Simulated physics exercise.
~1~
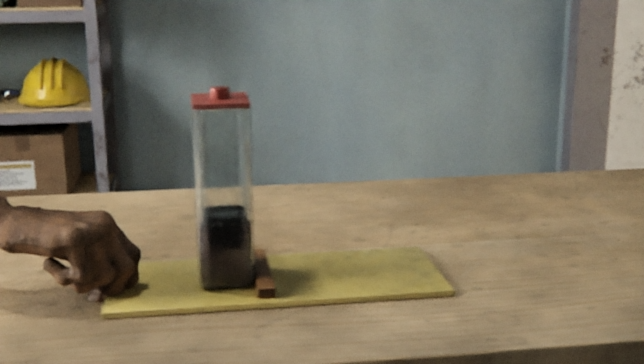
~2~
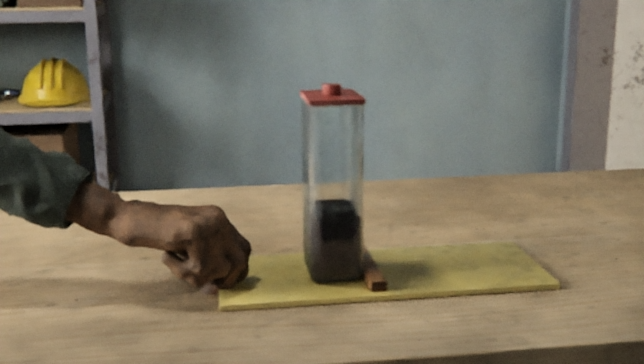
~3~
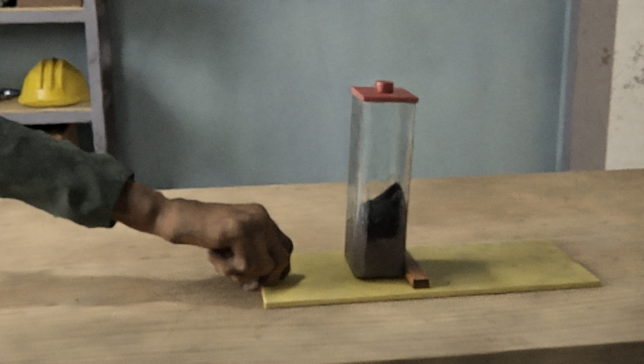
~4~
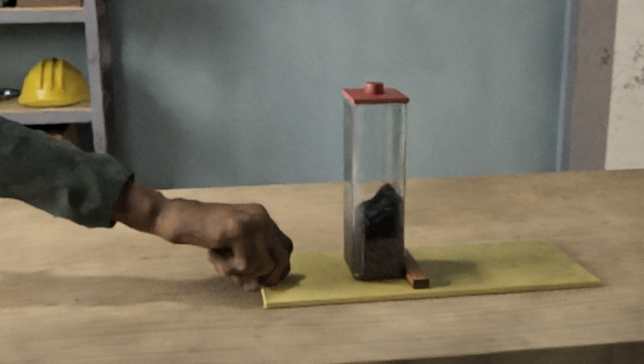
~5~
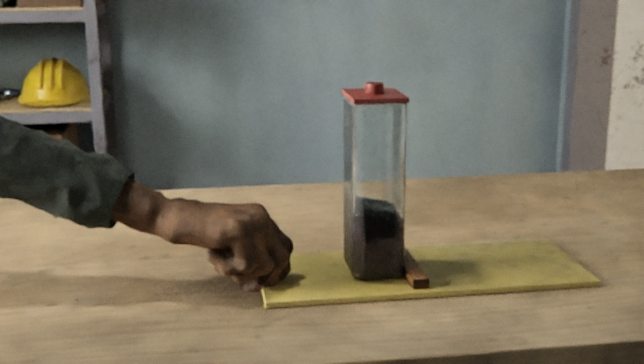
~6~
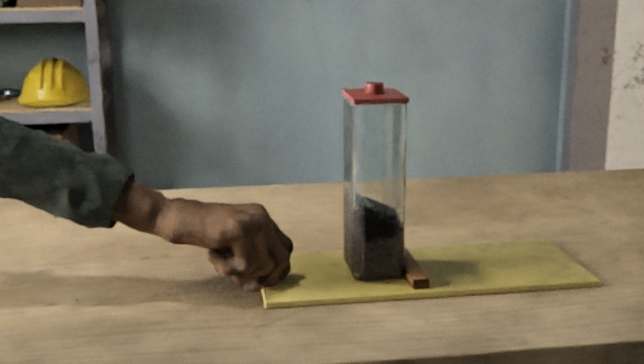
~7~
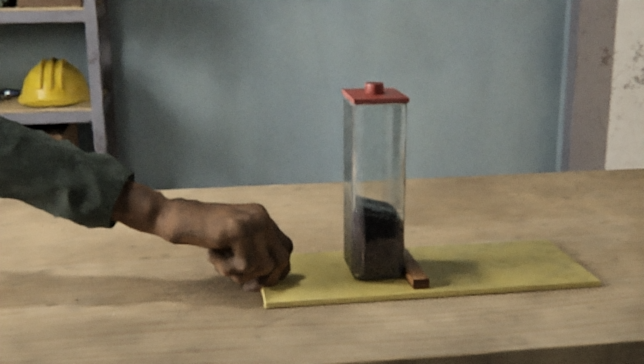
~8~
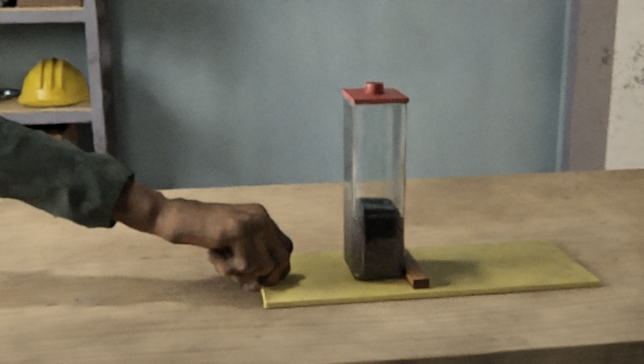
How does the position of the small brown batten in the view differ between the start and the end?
At the start the batten is a little left of the middle of the view, and by the end it has been carried with the board to a spot right of the middle.
